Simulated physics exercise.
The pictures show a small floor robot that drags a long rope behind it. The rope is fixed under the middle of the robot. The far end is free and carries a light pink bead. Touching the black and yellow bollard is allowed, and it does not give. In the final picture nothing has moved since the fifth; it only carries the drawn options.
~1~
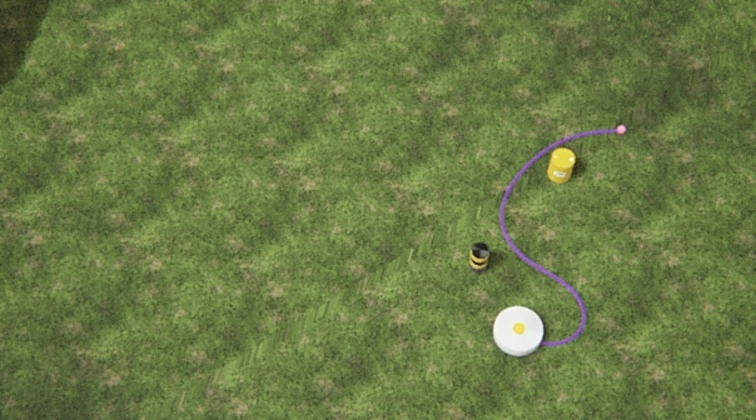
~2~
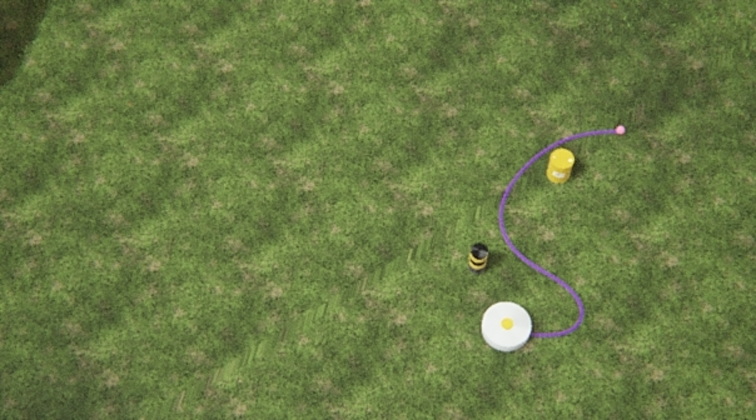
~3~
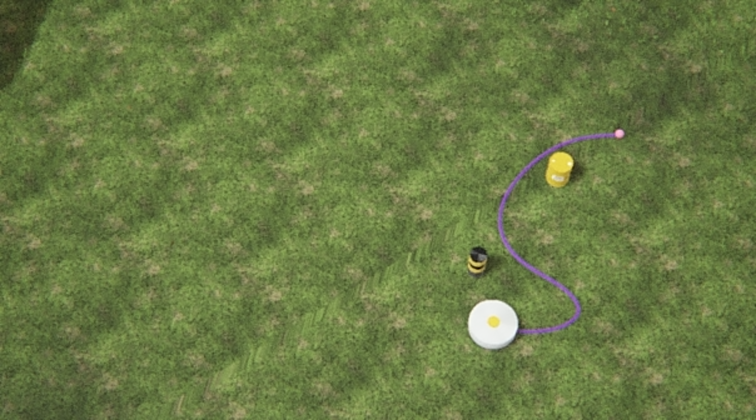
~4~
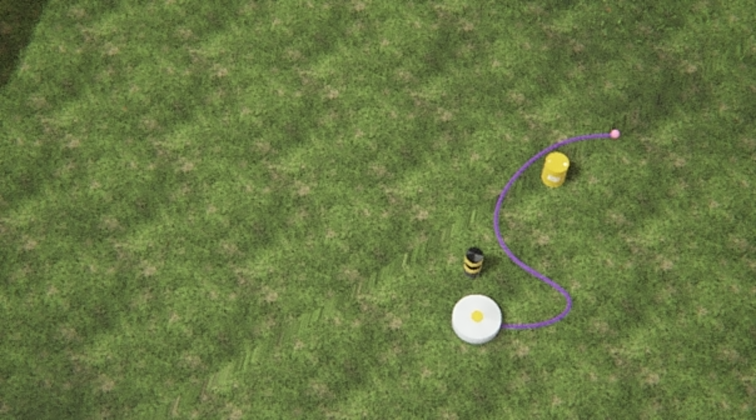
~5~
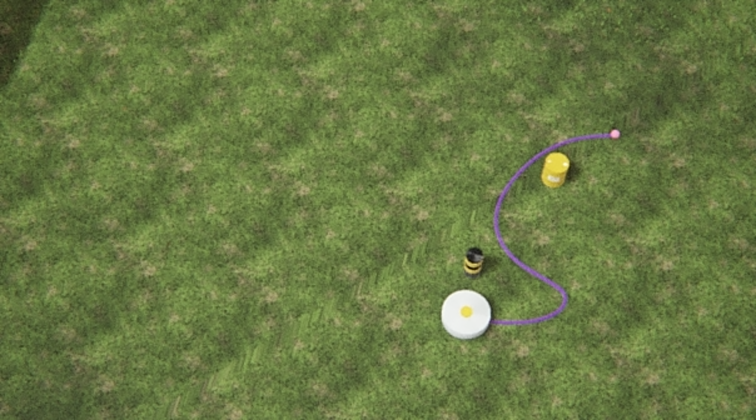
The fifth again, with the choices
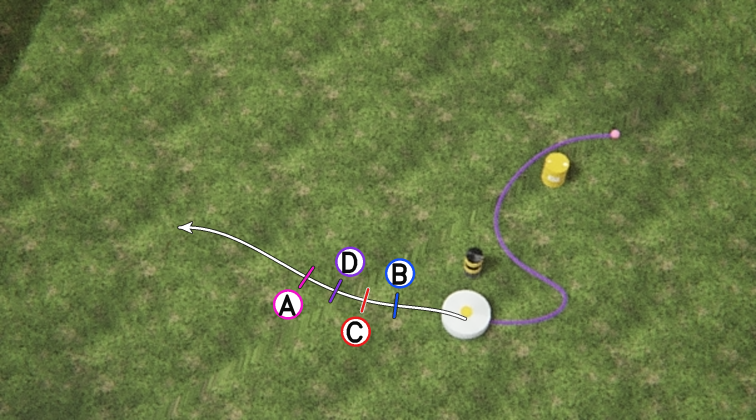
To begin with, a round white robot sits below a black and yellow bollard, with a purple rope curving from it past a yellow keg to a pink bead. The robot then slides steadily left and slightly upward, drawing the rope's lower bend along while the bead barely shifts.
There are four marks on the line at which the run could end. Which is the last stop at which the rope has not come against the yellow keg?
Stop at A.
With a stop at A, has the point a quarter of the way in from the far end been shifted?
Yes.
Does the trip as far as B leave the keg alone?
Yes.
On the marked copy, A at (306, 277); B at (396, 306); C at (365, 300); D at (336, 291); the route from (465, 319) via (315, 282) to (179, 228).
Taking A. A third of the way, robot (408, 303), middle of the rope (498, 236), free end (615, 134).
Two thirds of the way, robot (352, 293), middle of the rope (498, 236), free end (615, 134).
When it is over, robot (306, 274), middle of the rope (492, 248), free end (609, 135); only the bollard has been touched, if anything.
As for the rest, B is safe but short; C is safe but short; D is safe but short.
